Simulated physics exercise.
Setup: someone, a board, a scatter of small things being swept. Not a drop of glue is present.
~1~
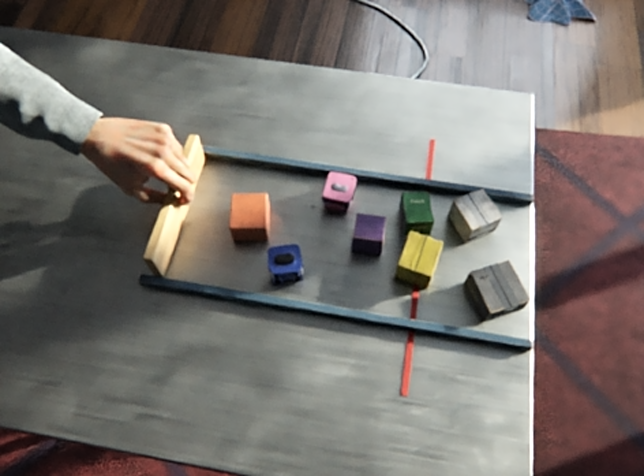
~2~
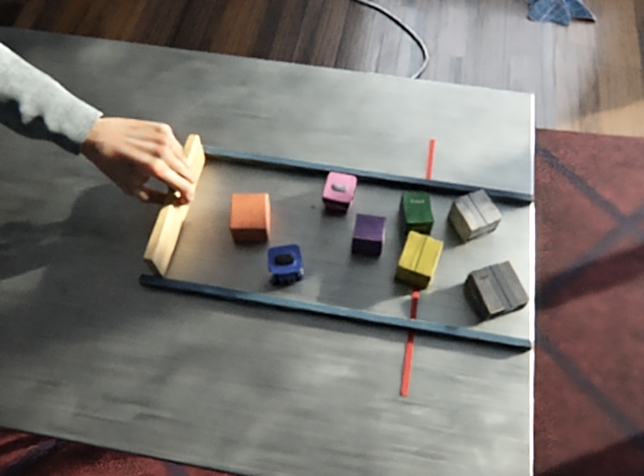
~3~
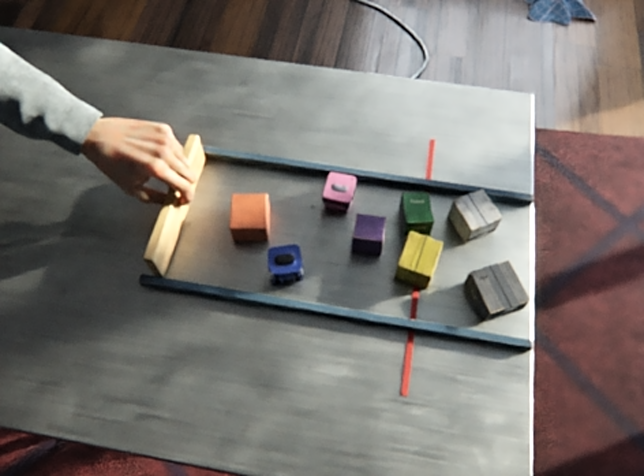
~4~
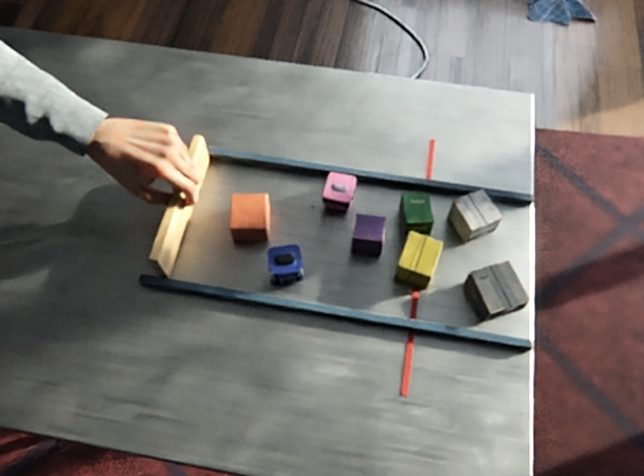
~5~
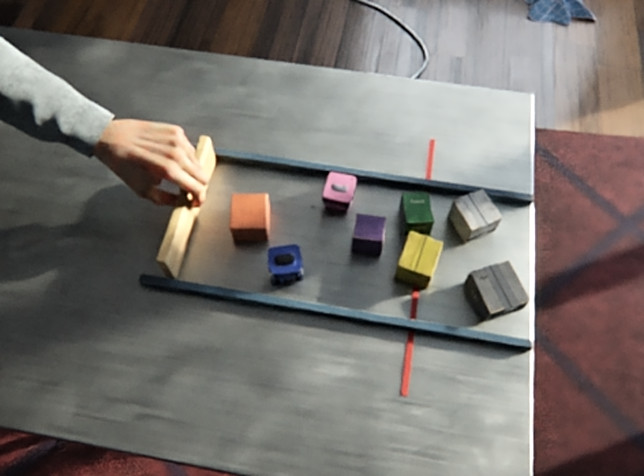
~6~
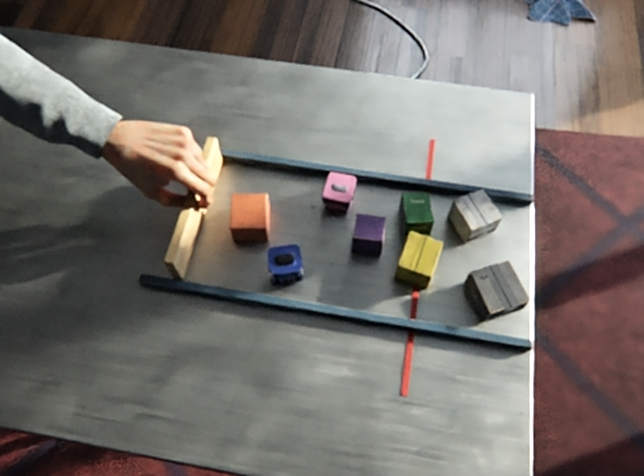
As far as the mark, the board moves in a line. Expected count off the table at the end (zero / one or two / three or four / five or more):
Expected count: Zero.
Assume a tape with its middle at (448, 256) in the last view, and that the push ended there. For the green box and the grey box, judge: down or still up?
As for the green box, it holds; as for the grey box, it drops.
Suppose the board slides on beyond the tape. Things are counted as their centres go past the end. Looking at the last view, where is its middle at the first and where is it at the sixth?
It sits around (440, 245) and after that around (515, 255).
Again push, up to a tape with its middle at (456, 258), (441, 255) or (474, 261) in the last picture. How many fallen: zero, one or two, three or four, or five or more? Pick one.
In order of the three spots, it's one to two, then not one, then one or two.
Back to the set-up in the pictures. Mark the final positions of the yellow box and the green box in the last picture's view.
The yellow box stops around (476, 281); the green box around (472, 218).
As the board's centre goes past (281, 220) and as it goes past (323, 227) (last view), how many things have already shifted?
So far 2, and 4 at the second.
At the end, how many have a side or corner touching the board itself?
Counting them up gives 3.
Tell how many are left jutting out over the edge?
Answer: 1.
Soon after, none off yet; grey box at rest near (497, 290); white box at rest near (474, 217); yellow box at rest near (419, 260).
In the end, the number that fall off is zero.
